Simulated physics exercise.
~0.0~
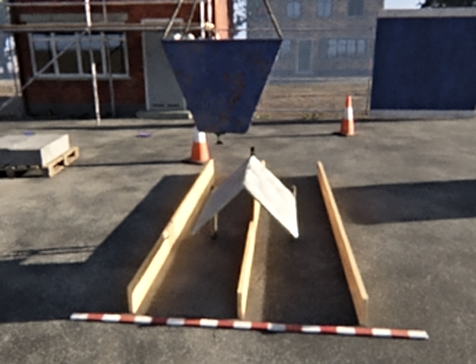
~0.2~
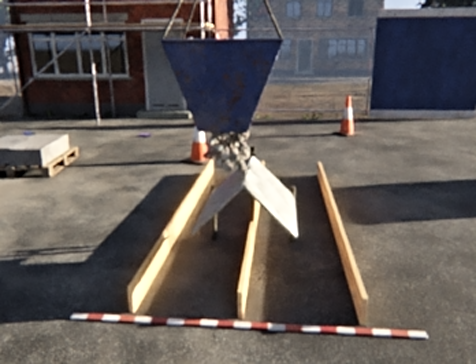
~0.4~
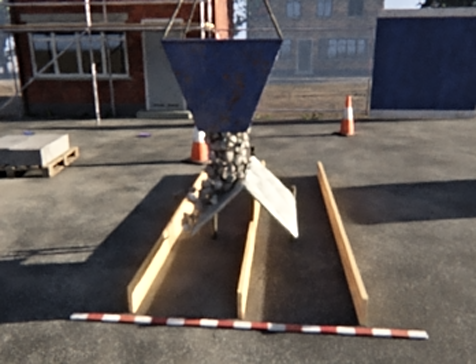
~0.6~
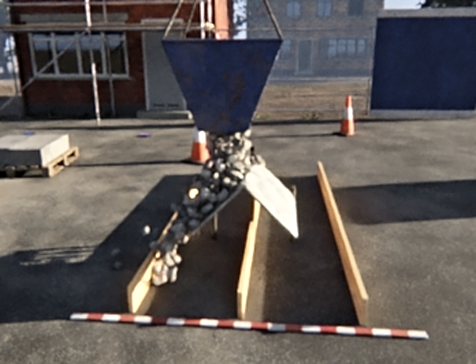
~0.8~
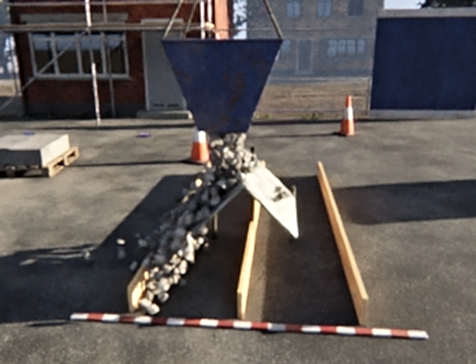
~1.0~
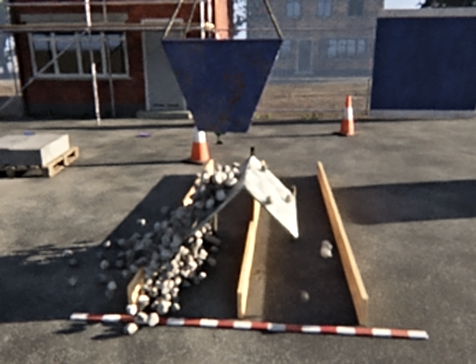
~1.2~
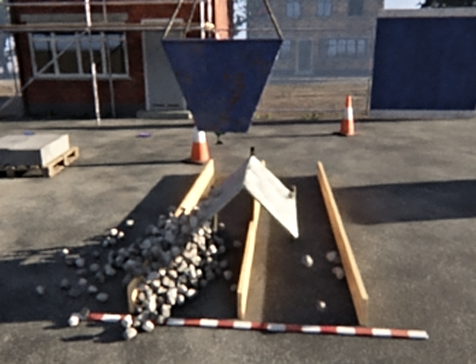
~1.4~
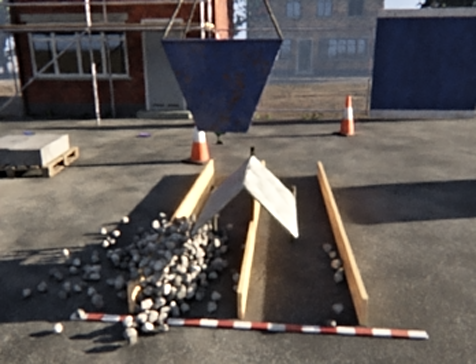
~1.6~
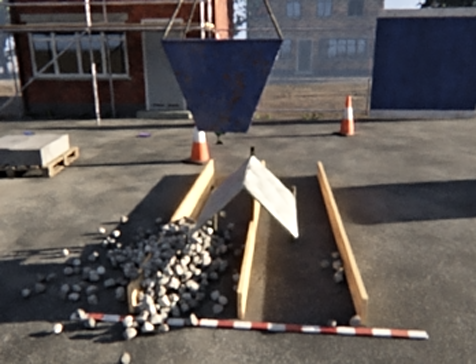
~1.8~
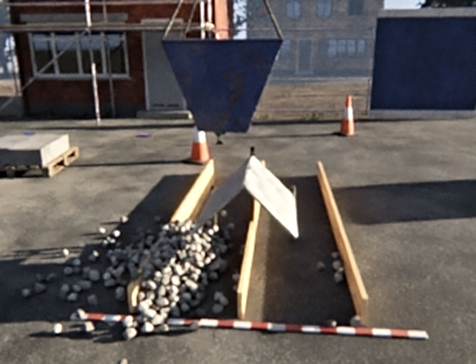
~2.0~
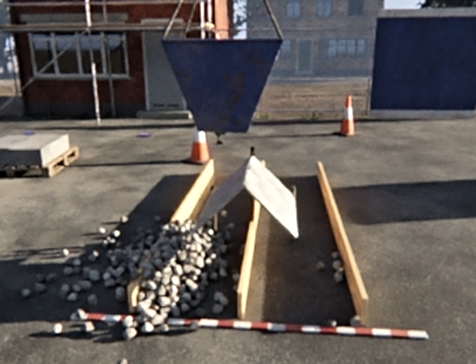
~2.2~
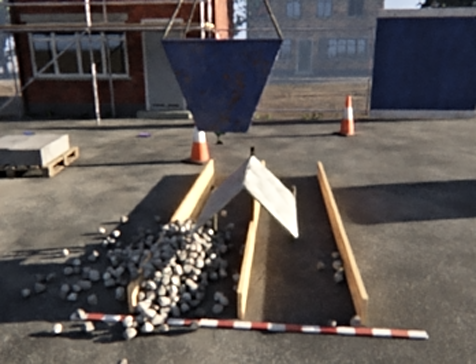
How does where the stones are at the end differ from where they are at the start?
At the start the stones are up inside the hanging blue skip. By the end they lie lower down on the ground, mostly heaped in the left bay, with some spilled to its left and a few in the right bay.
A blue skip drops stones onto sloping steel, and most settle in the left bay.
